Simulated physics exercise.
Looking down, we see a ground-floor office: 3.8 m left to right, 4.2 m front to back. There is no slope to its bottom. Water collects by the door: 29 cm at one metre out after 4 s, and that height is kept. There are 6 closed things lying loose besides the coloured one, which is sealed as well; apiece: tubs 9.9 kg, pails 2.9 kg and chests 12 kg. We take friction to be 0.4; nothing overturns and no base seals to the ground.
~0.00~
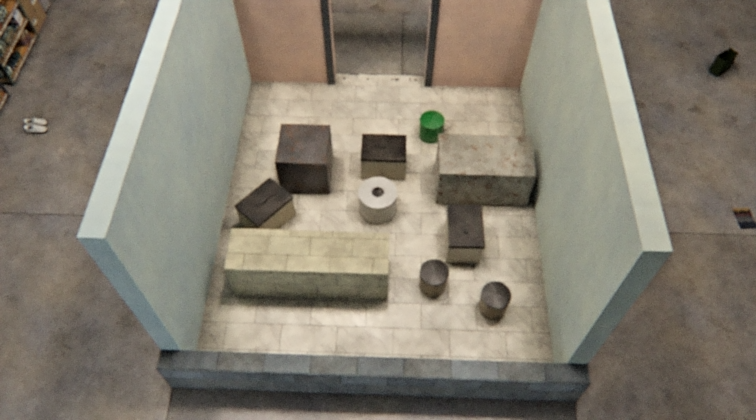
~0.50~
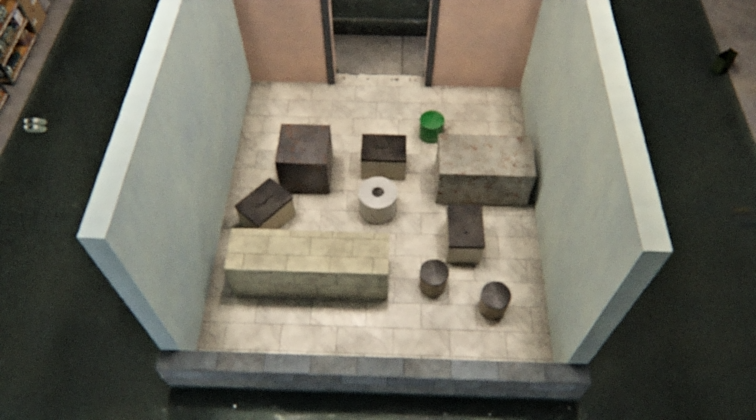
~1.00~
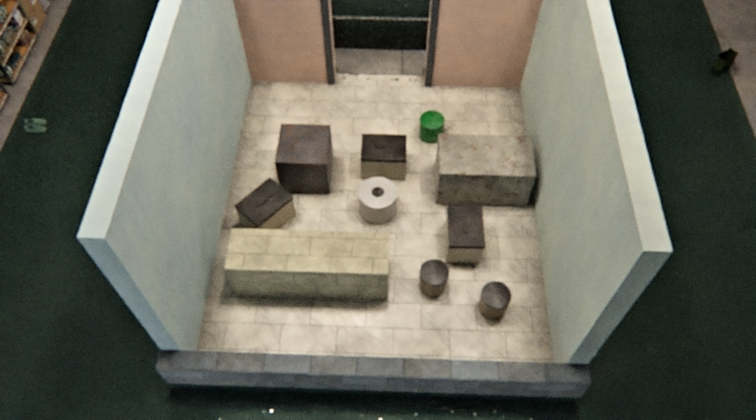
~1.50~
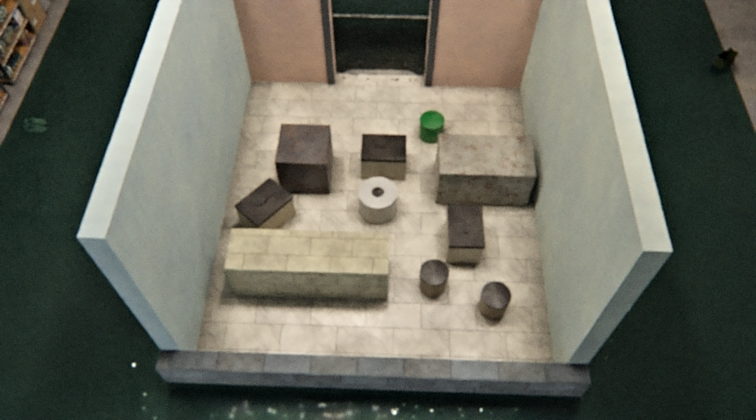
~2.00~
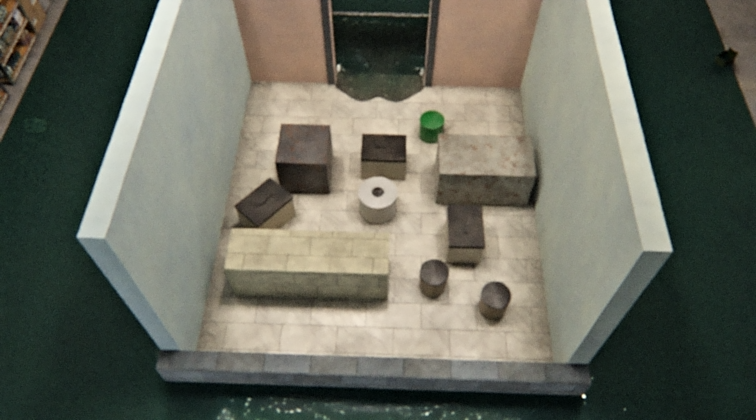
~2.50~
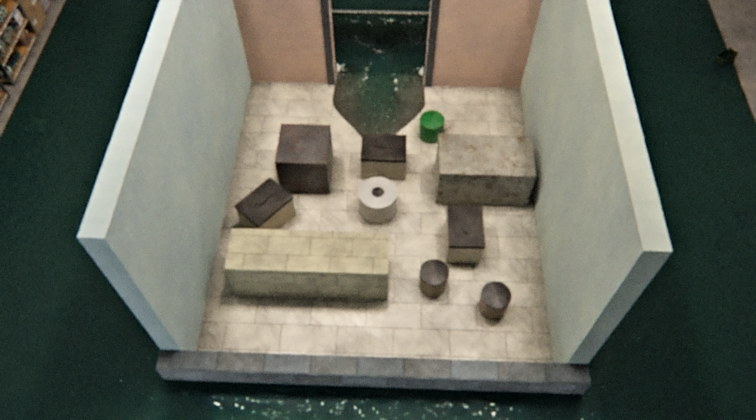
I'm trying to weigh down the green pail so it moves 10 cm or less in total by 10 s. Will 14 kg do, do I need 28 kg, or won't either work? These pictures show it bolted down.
You need 28 kg.
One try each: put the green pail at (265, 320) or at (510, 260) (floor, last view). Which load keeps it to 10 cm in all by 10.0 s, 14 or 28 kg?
Going in order: Heavier weight required, heavier weight required.
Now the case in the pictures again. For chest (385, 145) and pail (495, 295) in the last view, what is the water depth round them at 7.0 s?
Depth approx. 6 cm / 12 cm.
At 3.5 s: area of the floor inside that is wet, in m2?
Roughly 3.5 m2.
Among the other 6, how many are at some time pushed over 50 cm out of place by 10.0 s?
Answer: 5.
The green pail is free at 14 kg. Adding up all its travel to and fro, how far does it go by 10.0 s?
Around 100 cm in total.
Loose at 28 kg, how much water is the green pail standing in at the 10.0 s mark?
Something like 13 centimetres.
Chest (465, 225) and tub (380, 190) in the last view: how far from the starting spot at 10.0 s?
Net displacement, in order: 30 cm; 200 cm.
After 3.5 s the green pail would be 0 cm from its start with 14 kg and 0 cm from its start with 28 kg; 5 cm of water round it then.
After 4.5 s the green pail would be 12 cm from its start with 14 kg and 0 cm from its start with 28 kg; 8 cm of water round it then.
After 7.0 s the green pail would be 74 cm from its start with 14 kg and 0 cm from its start with 28 kg; 10 cm of water round it then.
After 10.0 s the green pail would be 80 cm from its start with 14 kg and 0 cm from its start with 28 kg; 13 cm of water round it then.
